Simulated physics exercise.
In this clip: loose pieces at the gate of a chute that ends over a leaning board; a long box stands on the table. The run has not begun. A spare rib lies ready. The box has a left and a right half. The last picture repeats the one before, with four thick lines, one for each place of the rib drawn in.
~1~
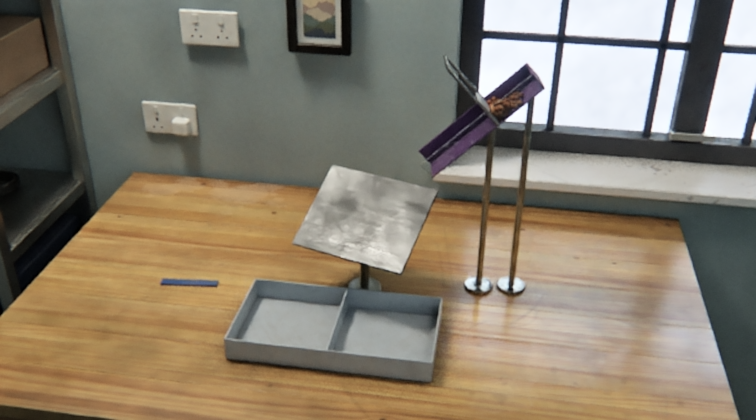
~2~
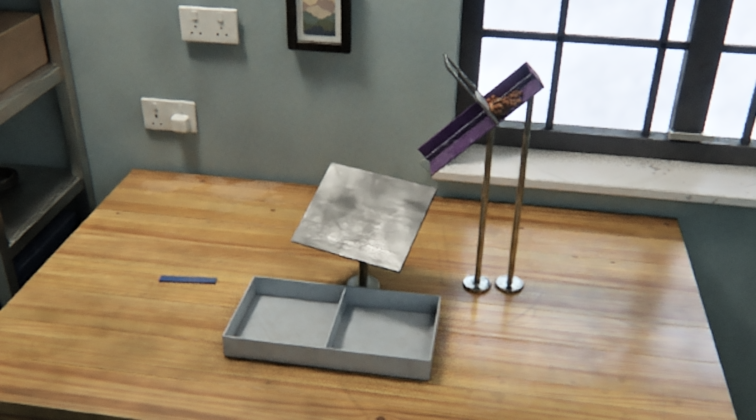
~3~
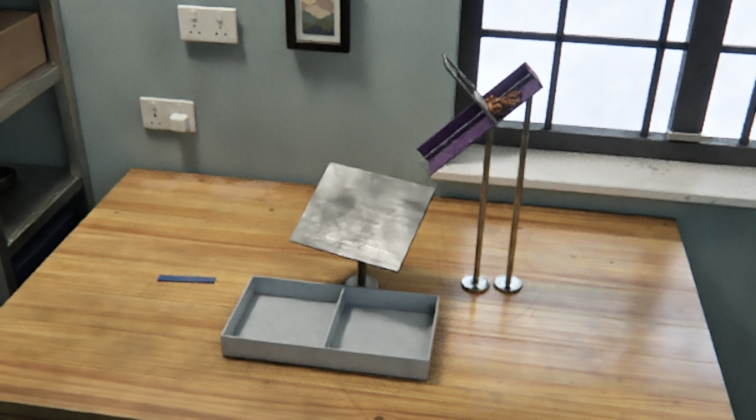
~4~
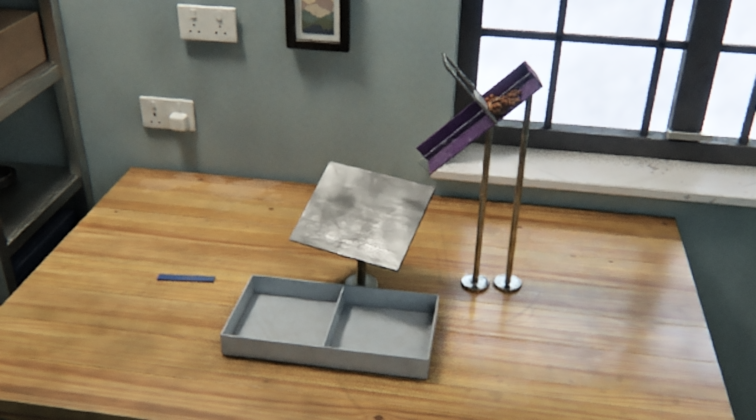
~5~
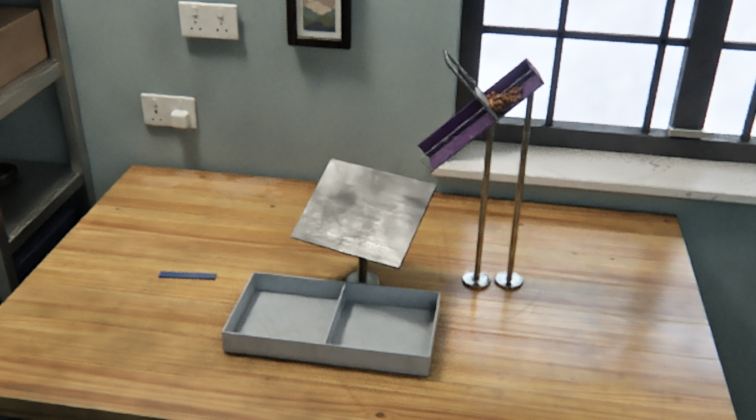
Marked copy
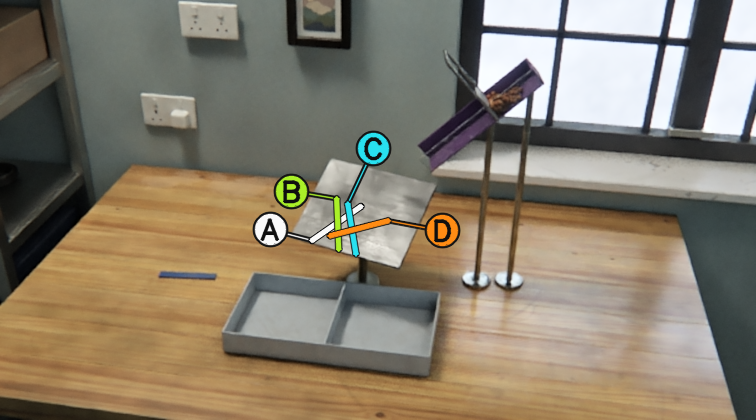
A wooden table held a grey two-part box, a tilted metal board and a purple chute on two thin stands with small brown pieces in it, and nothing on it visibly moved.
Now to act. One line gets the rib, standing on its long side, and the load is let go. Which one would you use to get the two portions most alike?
The answer is line B.
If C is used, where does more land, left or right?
Right.
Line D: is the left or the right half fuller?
The left half.
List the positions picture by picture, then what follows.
In the first frame, load behind the gate at (498, 108), cereal balls; lip of the chute at (432, 170), sloping fairly steeply.
In the second frame, middle of the board at (364, 214), tilted fairly steeply; middle of its low edge at (343, 256); of its high edge at (383, 175).
In the third frame, front corners of the box at (221, 335) and (428, 360); front end of its middle wall at (323, 348); gate still shut at (479, 99).
In the fourth frame, middle of the load at (496, 106); lip at (429, 168).
In the fifth frame, middle of the load at (498, 103); lip at (430, 165).
On the marked copy, line A from (361, 206) to (311, 240); line B from (336, 198) to (338, 249); line C from (347, 203) to (355, 253); line D from (388, 220) to (329, 235).
If A is chosen, of what is caught, nearly all in the left half, a small part in the right.
If B is chosen, of what is caught, about half in the left half, about half in the right.
If C is chosen, of what is caught, a stray few in the left half, nearly all in the right.
If D is chosen, of what is caught, most in the left half, a small part in the right.
